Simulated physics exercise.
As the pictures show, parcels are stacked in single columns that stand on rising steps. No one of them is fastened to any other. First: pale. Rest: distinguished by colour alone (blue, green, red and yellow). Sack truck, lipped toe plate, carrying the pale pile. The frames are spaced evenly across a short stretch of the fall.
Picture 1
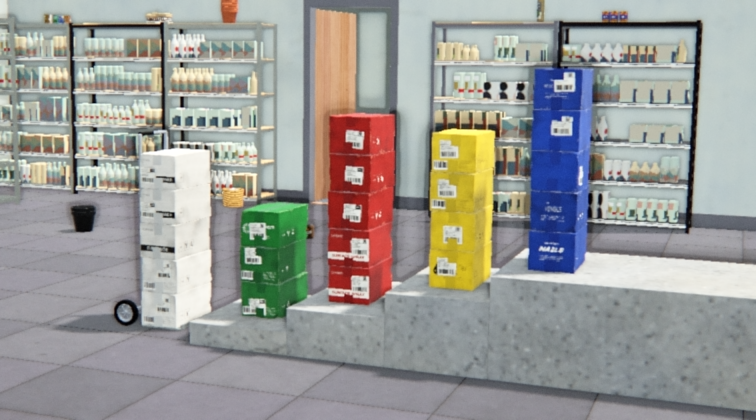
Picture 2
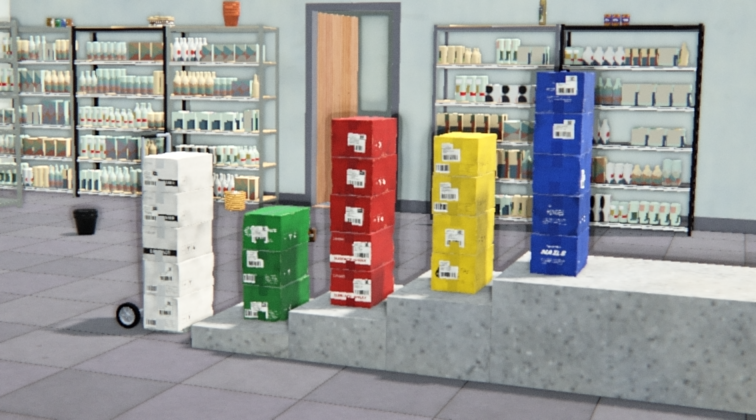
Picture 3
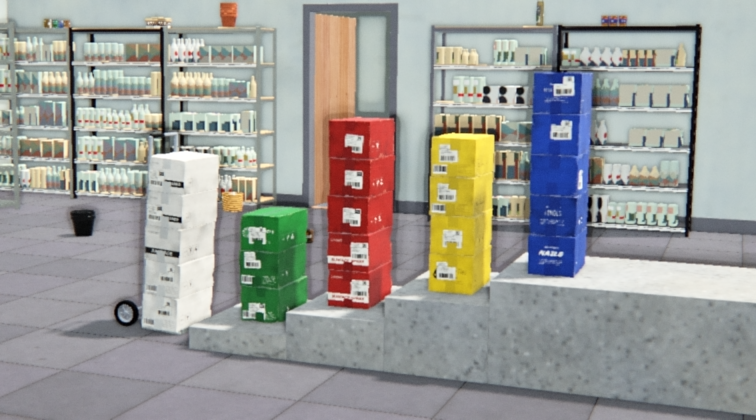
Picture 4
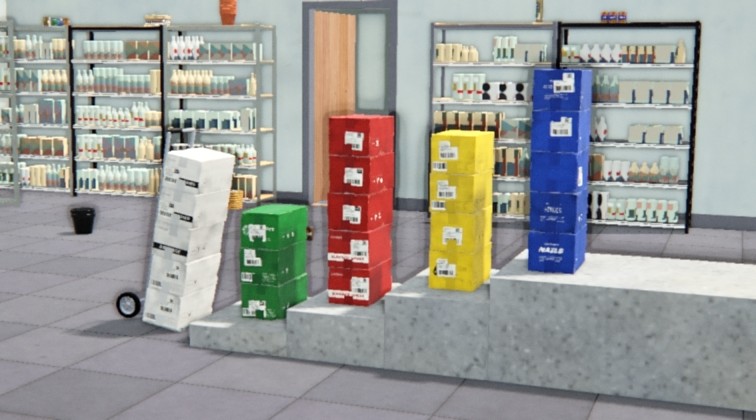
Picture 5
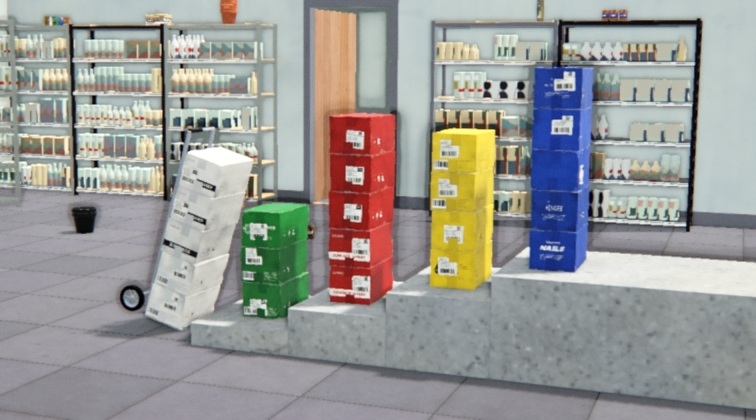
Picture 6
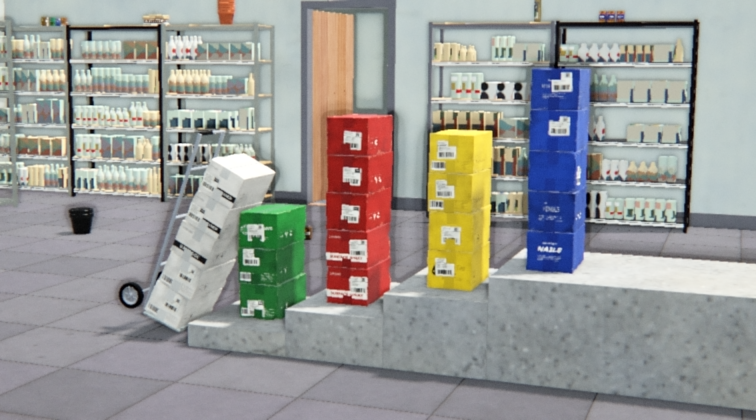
A column of white boxes on a wheeled hand truck stands at the left of a shop-like room with stocked shelves and a wooden door, seen from the front and slightly above. To its right, separate green, red, yellow and blue columns stand on rising grey steps. The white column starts upright, then leans steadily rightward with the truck, its wheel lifting slightly, while the other columns stay put and the camera jitters faintly.
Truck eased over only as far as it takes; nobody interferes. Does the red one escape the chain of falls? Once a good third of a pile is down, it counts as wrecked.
Yes, it stays up.
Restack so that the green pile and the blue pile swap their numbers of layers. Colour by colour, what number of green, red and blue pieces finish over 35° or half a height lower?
Green 5, red 5, blue 3.
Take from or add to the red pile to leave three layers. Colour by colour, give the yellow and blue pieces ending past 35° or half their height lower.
Tally - yellow 0, blue 0.
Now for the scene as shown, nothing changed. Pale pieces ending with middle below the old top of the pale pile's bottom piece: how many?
1.
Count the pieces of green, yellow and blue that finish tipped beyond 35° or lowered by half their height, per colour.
Tally - green: 0; yellow: 0; blue: 0.
Just after the last frame, 1 of the pale pile down; none of the 5 red parcels down (0 of 17 in all colours); top red parcel unmoved; top green parcel moved a little.
A moment on, 5 of the pale pile down; none of the 5 red parcels down (0 of 17 in all colours); top red parcel unmoved; top green parcel tilted a little.
Further on, 5 of the pale pile down; none of the 5 red parcels down (0 of 17 in all colours); top red parcel unmoved; top green parcel tilted clearly.
When it is over, 5 of the pale pile down; none of the 5 red parcels down (0 of 17 in all colours); top red parcel moved a little; top green parcel tilted clearly. In pixels of the last frame, middles, top red parcel near (364, 134), top green parcel near (319, 231).
